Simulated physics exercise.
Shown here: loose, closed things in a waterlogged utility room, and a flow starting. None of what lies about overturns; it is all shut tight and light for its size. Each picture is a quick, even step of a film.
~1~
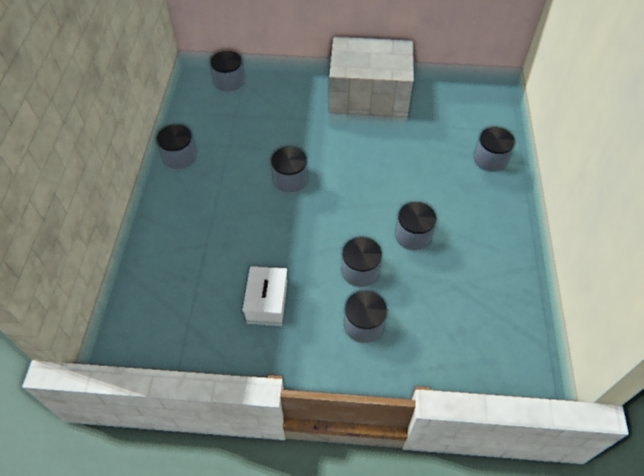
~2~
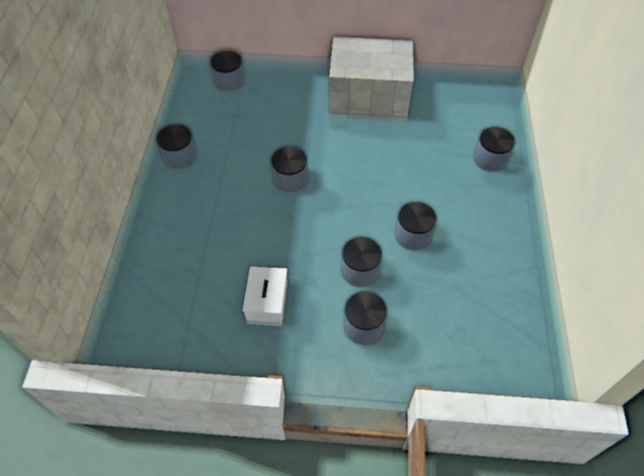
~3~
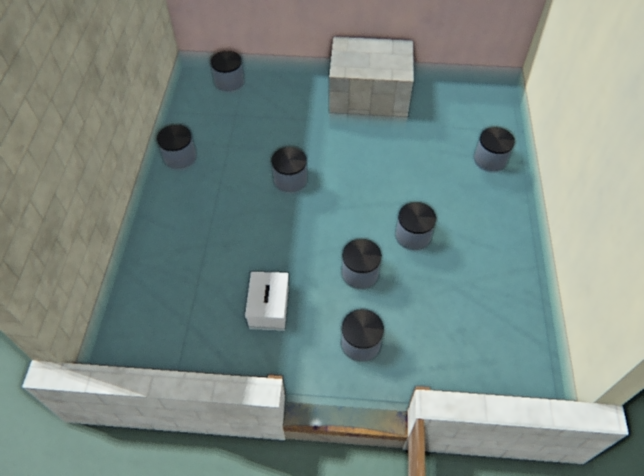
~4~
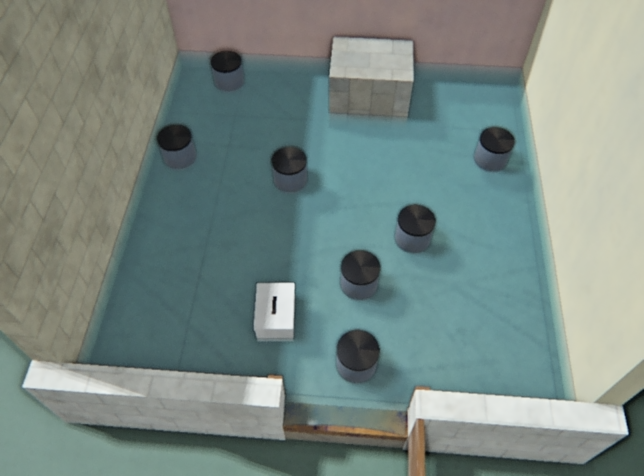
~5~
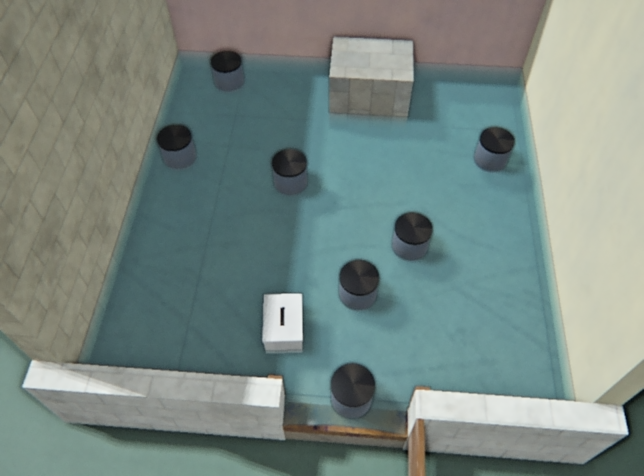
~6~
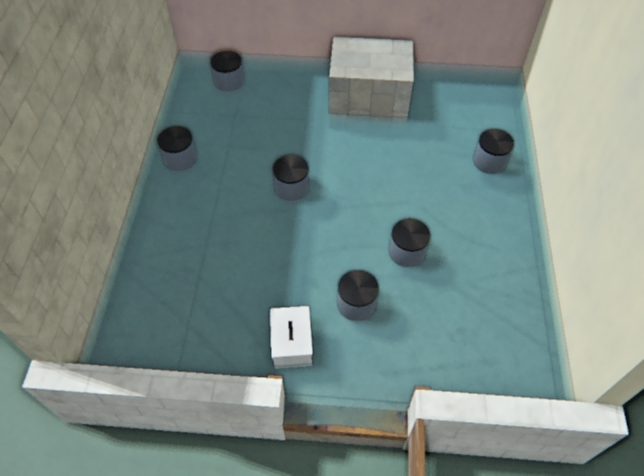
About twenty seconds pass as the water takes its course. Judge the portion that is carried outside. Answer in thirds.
One to two thirds.
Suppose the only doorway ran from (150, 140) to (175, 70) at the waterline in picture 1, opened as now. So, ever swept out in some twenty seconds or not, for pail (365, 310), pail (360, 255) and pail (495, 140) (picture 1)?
Outcome by item: Retained / exited / retained.
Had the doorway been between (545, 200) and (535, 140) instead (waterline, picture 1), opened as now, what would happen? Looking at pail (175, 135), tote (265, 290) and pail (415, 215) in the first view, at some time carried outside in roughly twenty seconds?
Retained; retained; lost.
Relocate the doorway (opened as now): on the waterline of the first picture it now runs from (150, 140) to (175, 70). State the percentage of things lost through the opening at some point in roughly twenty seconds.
Share reached: 80 %.
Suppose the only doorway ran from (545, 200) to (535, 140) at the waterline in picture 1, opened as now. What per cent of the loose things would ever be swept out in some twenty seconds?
Result: Roughly 60 per cent.
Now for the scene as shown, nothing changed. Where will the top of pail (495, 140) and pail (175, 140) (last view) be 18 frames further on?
Roughly at (497, 200) and (170, 192).
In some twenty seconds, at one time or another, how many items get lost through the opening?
I count 5.
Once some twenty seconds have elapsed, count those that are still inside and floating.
Number: 3.
A moment on, 3 of 8 are out; 5 afloat.
Next, 4 of 8 are out; 4 afloat.
Later, 5 of 8 are out; 3 afloat.
In the end, 5 of 8 are out; 3 afloat.
